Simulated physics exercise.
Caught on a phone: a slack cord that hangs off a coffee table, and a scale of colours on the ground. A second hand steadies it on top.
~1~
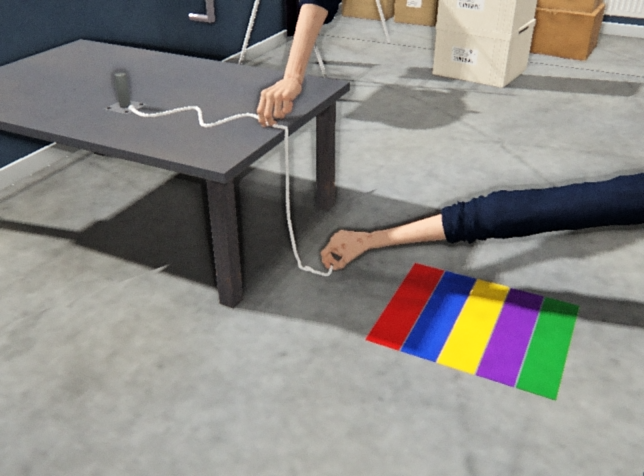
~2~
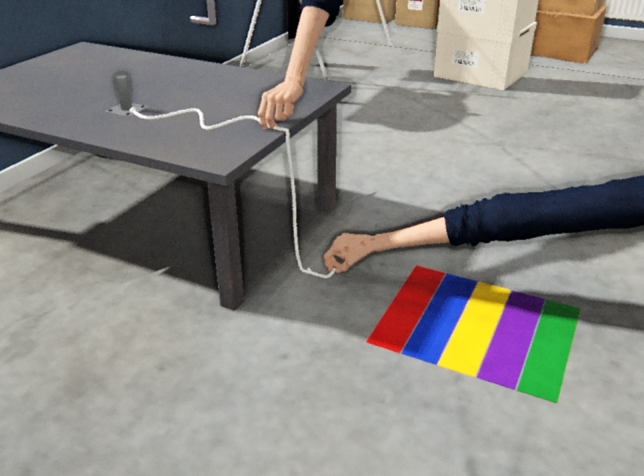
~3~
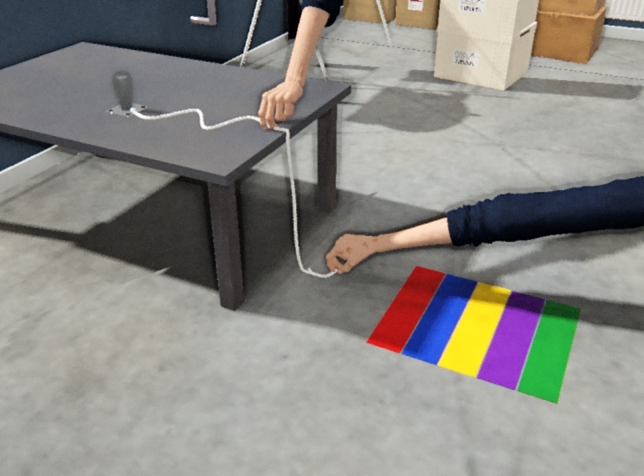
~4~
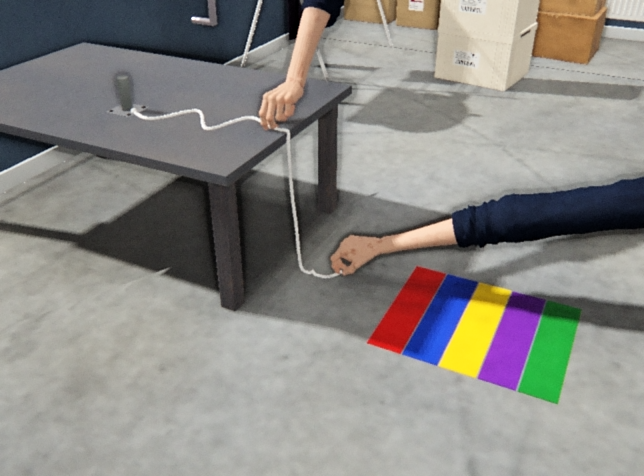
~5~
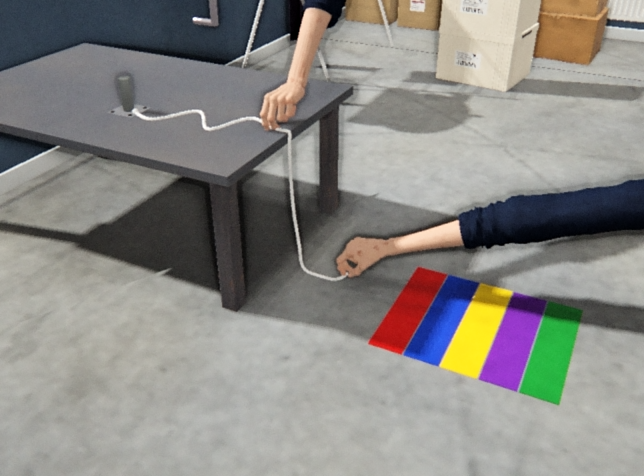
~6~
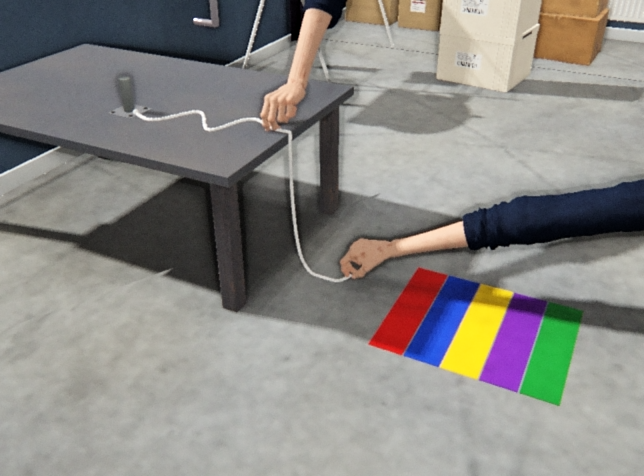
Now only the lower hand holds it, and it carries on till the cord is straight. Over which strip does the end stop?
It halts on the purple strip.
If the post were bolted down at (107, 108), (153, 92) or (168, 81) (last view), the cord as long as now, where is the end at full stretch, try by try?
About (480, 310), (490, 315) and (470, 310).
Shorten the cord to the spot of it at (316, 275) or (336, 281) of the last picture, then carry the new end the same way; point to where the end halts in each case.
Try by try, around (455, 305) and (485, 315).
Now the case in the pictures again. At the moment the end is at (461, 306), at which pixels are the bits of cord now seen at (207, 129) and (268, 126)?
About (249, 129), and the other about (298, 174).
A little later, end near (461, 306); over blue.
Next, end near (495, 315); over yellow.
When it is tight, end near (515, 321); over purple. Over purple.
